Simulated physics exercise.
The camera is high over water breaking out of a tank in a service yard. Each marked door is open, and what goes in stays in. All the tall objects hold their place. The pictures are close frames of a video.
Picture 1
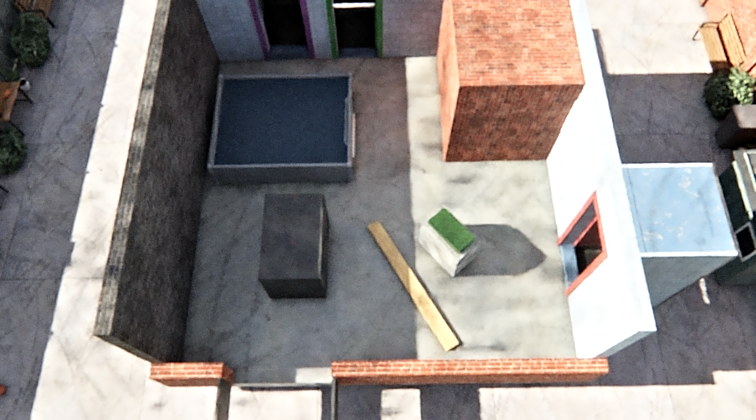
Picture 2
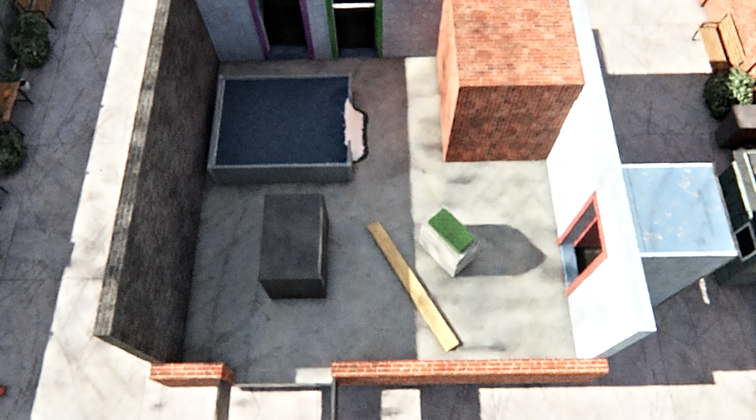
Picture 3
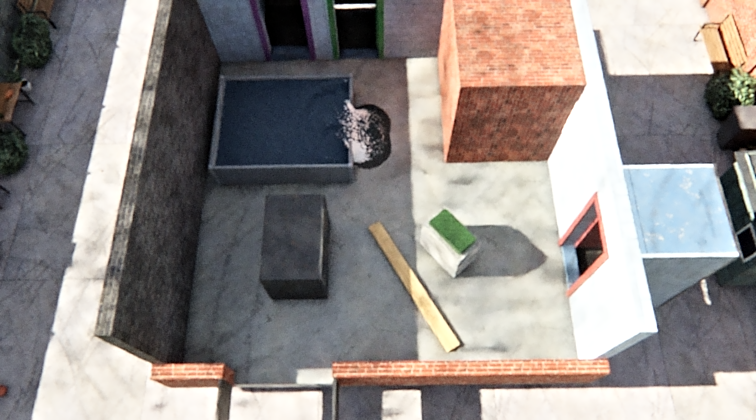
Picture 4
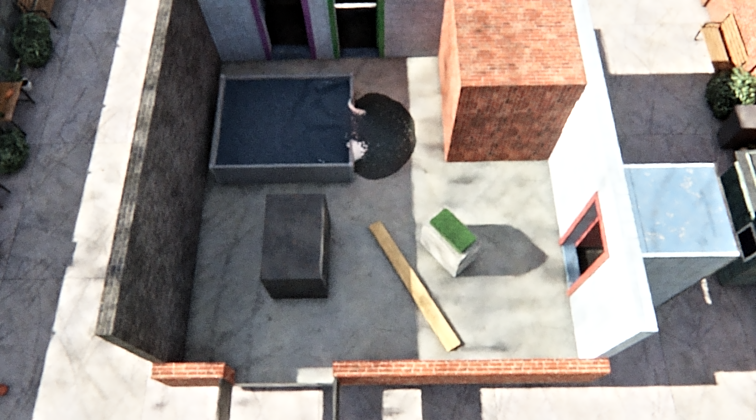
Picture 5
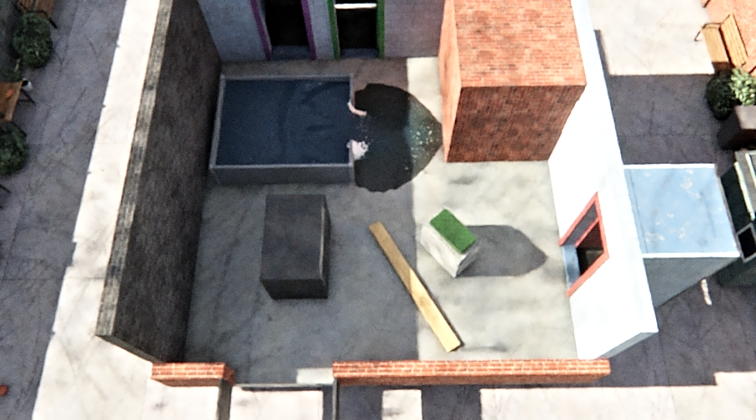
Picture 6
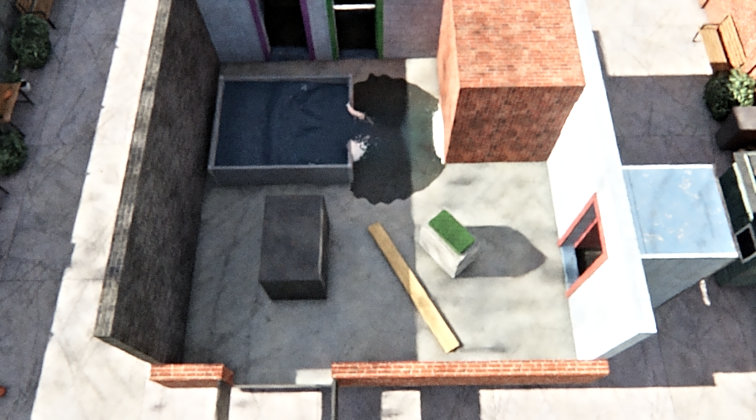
Water pours from the right side of the tank and spreads across the grey yard floor.
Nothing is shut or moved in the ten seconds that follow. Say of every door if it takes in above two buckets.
In the end: The red door floods; the purple door holds within the limit; the green door floods.
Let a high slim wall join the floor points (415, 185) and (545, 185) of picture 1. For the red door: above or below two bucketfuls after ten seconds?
My reading: Red stays under.
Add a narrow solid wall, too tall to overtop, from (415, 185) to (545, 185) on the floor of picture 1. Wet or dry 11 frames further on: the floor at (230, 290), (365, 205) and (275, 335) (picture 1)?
In turn: No water, dry, dry.
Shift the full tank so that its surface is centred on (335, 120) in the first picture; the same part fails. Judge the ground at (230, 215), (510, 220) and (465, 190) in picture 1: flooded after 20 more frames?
In turn: Clear, under water, under water.
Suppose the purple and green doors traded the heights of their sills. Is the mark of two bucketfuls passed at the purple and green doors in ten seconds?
One by one: The purple one floods, the green one stays under.
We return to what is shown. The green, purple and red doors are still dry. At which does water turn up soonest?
The door marked green.
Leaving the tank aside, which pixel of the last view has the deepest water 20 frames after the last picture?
Roughly at (435, 65).
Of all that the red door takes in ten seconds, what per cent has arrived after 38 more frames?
Some 55 per cent.
A moment on, water covers 20 % of the floor; the red door not reached, the purple door not reached, the green door not reached.
Next, water covers 30 % of the floor; the red door not reached, the purple door not reached, the green door wet at the sill, nothing in.
Then, water covers 50 % of the floor; the red door under two buckets in, the purple door wet at the sill, nothing in, the green door under two buckets in.
Later, water covers 75 % of the floor; the red door over two buckets in, the purple door wet at the sill, nothing in, the green door over two buckets in.
In the end, water covers 95 % of the floor; the red door far over two buckets in, the purple door wet at the sill, nothing in, the green door over two buckets in.
